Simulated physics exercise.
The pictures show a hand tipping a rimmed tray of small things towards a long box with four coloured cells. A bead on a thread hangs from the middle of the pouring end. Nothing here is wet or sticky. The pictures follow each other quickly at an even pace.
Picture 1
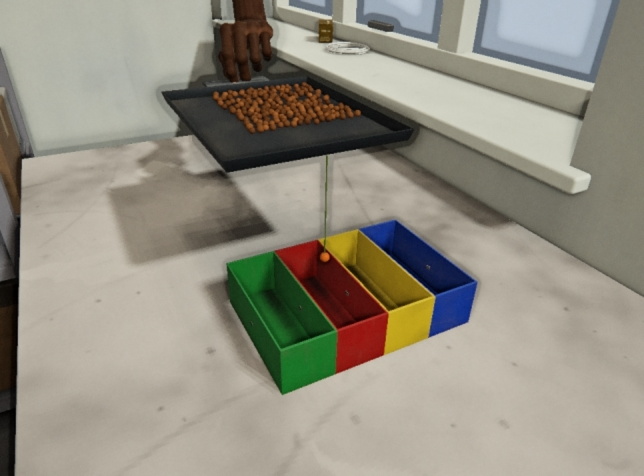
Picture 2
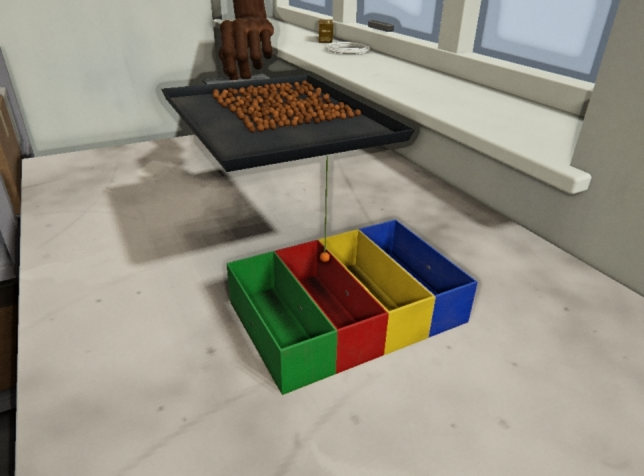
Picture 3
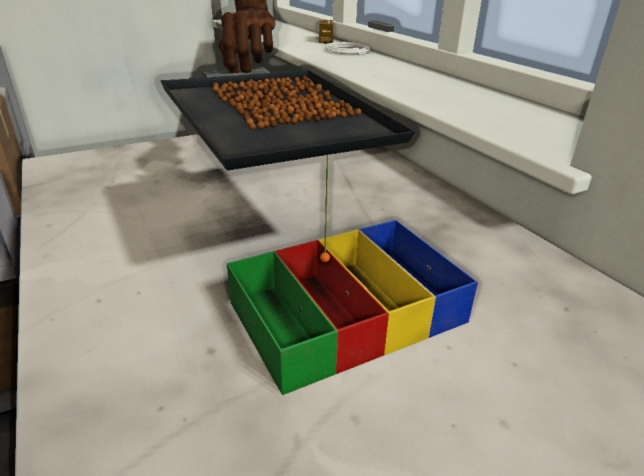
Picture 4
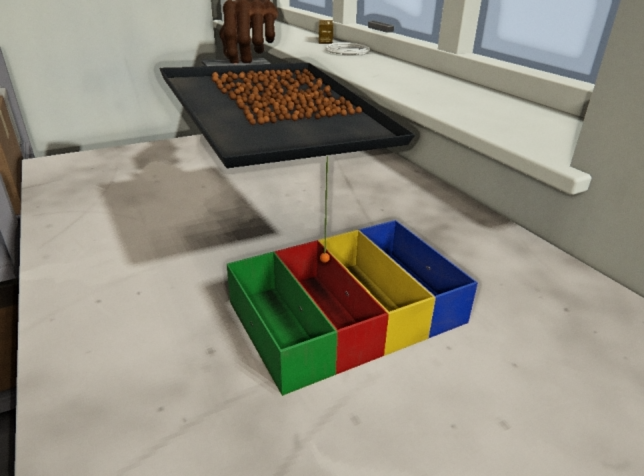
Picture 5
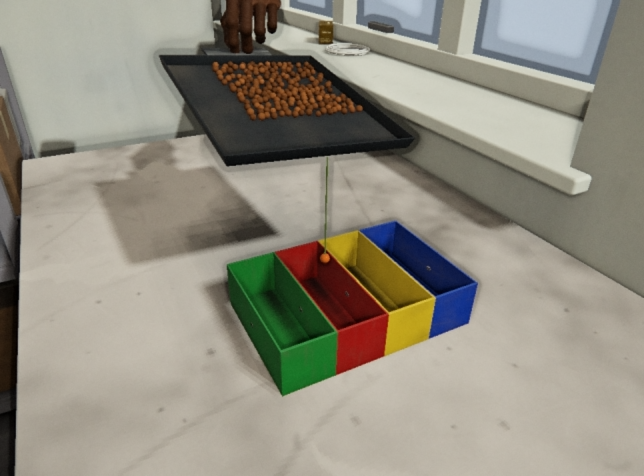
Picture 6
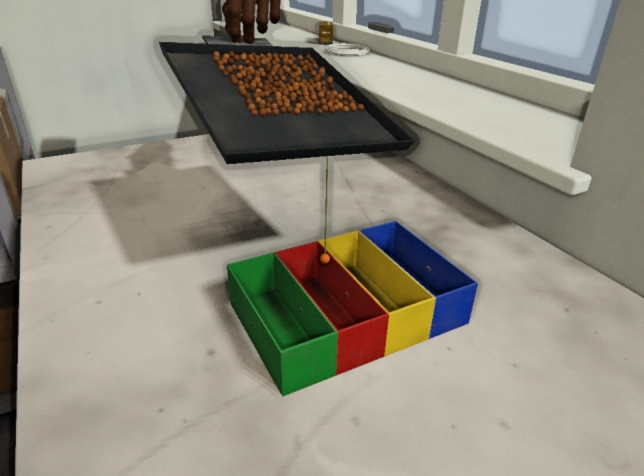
A hand gradually tilting a dark tray of small brown balls above a box with green, red, yellow and blue cells.
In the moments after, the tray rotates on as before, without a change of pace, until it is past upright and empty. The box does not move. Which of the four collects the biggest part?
The blue one ends fullest.
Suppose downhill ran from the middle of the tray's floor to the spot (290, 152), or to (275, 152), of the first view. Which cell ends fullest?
One: The cell in green. Two: That green cell.
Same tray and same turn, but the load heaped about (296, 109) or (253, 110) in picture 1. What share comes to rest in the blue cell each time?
Near 70 % and 60 %.
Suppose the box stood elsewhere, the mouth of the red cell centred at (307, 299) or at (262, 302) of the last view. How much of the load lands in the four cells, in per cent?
About 80 and 20 per cent.
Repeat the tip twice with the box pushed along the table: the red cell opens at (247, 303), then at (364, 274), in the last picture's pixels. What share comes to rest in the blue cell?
Near 10 % and 0 %.
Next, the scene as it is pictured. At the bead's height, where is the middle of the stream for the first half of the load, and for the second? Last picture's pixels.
The first part at (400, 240); the rest at (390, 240).
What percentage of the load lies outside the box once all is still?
Some 0 per cent.
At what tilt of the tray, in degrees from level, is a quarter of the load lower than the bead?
Around 70° of tilt.
Shortly afterwards, tray tipped steeply; the bulk on the tray; a little in the blue cell; a little in the yellow cell; a little falling or outside the box.
Next, tray tipped right over; near a quarter on the tray; near a quarter in the blue cell; near a quarter in the yellow cell; only a few in the red cell; near a quarter falling or outside the box.
Some moments later, tray tipped past a quarter turn; near two thirds in the blue cell; near a third in the yellow cell; only a few in the red cell; only a few falling or outside the box.
In the end, tray tipped past a quarter turn; near two thirds in the blue cell; near a third in the yellow cell; only a few in the red cell; none at all in the green cell; only a few outside the box.
